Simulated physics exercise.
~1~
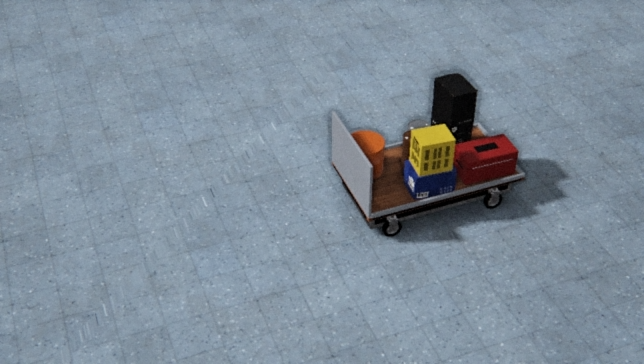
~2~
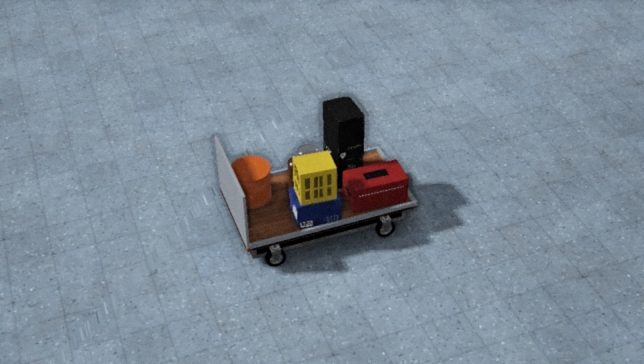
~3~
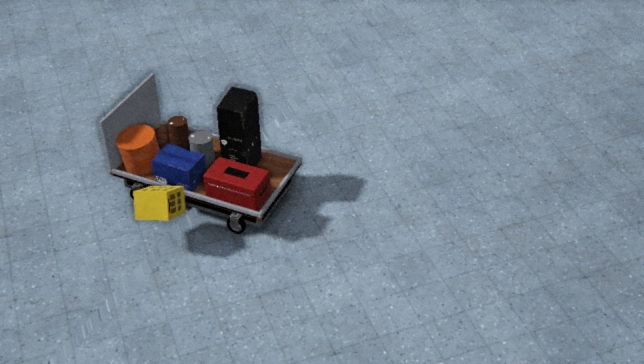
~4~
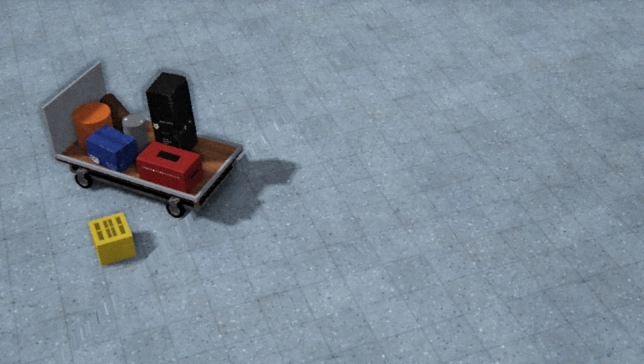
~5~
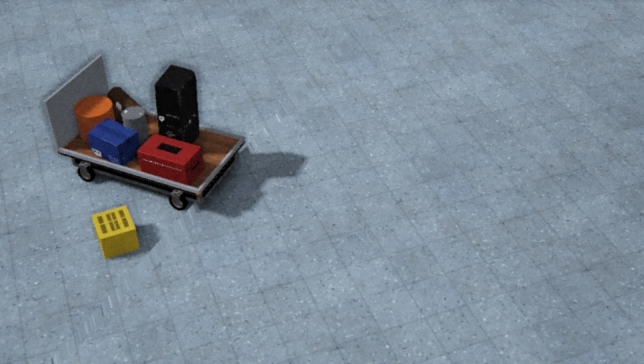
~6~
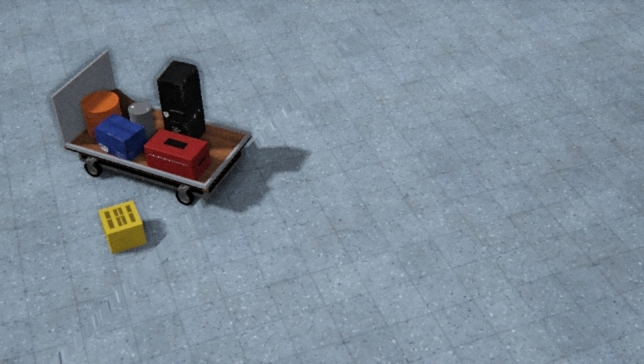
At first, a flat cart with an upright board at its left end rolls left across a tiled floor, carrying a yellow crate on a blue parcel, a red toolbox, a tall black box, an orange pail and two canisters. The cart then swings round as it keeps going left, and the yellow crate tumbles off the near side. Next, the brown canister tips over on the deck behind the pail. The cart comes to rest at the left with the black box and grey canister still upright, while the yellow crate lies on the floor in front.
